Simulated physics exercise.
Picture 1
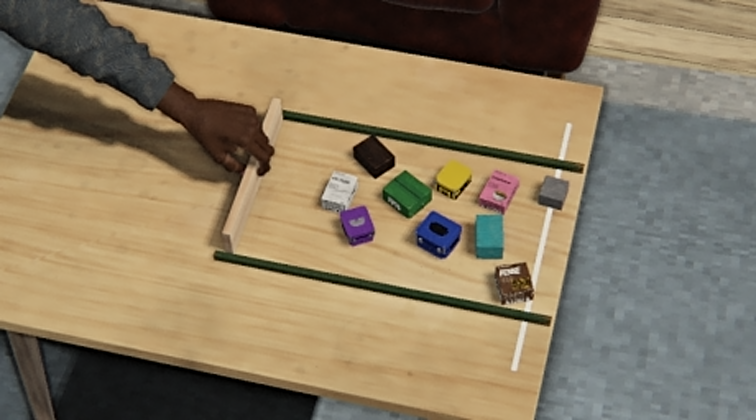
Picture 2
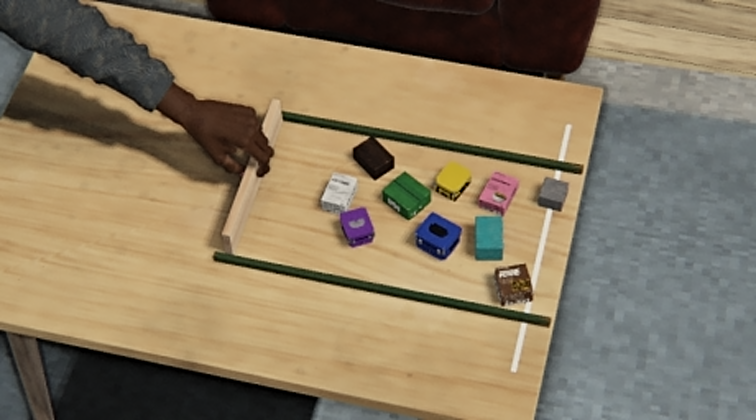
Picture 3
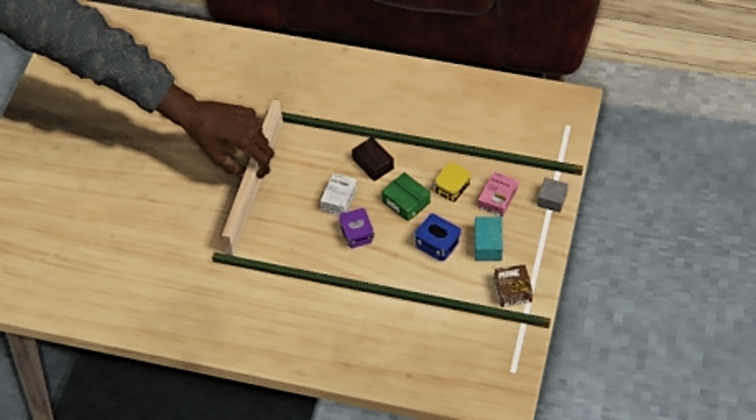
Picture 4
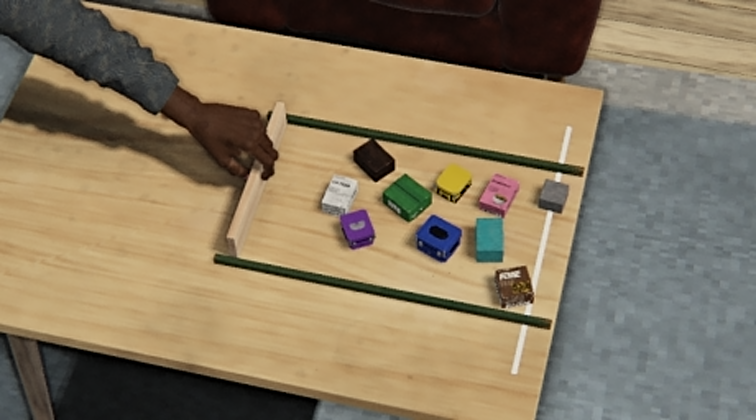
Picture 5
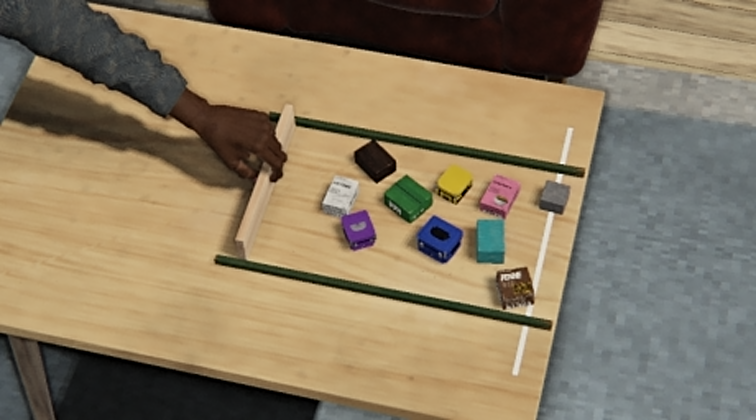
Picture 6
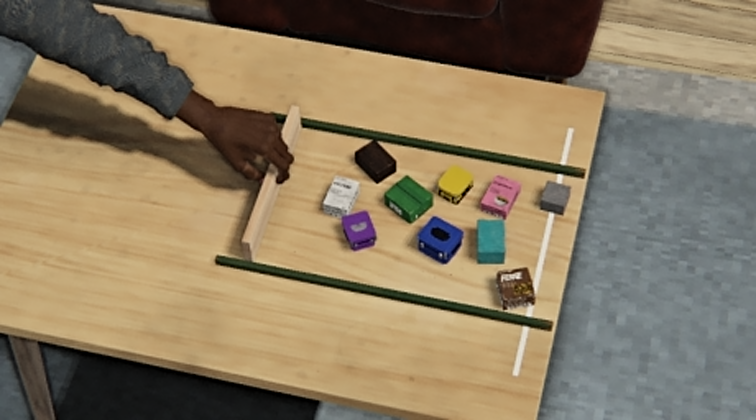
On a wooden table, a hand slides a board slightly right toward scattered small blocks.
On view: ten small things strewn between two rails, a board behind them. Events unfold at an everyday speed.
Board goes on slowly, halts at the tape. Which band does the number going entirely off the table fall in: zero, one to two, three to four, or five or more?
It falls in the five or more band.
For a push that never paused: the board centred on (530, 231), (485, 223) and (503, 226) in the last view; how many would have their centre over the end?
6; 1; 3.
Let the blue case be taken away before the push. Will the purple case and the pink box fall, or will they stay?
So the purple case is still there and the pink box goes off the edge.
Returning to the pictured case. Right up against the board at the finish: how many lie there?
In contact: 3.
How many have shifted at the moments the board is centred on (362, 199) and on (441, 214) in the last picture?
At the first place 4, at the second 9.
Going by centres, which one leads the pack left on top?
Black block.
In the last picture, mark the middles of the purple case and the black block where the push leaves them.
About (551, 275), and about (578, 192).
Soon after, none off yet; grey block at rest near (555, 198); brown box at rest near (516, 289); turquoise block at rest near (491, 242).
Then, none off yet; grey block at rest near (555, 198); brown box at rest near (516, 289); turquoise block moved a little near (503, 244).
Further on, one off so far; grey block falling near (605, 349); brown box moved a little near (533, 296); turquoise block tipped a little near (577, 259).
At rest, the number that fall off is five or more; fallen, green box, yellow case, blue case, pink box, turquoise block, brown box and grey block.
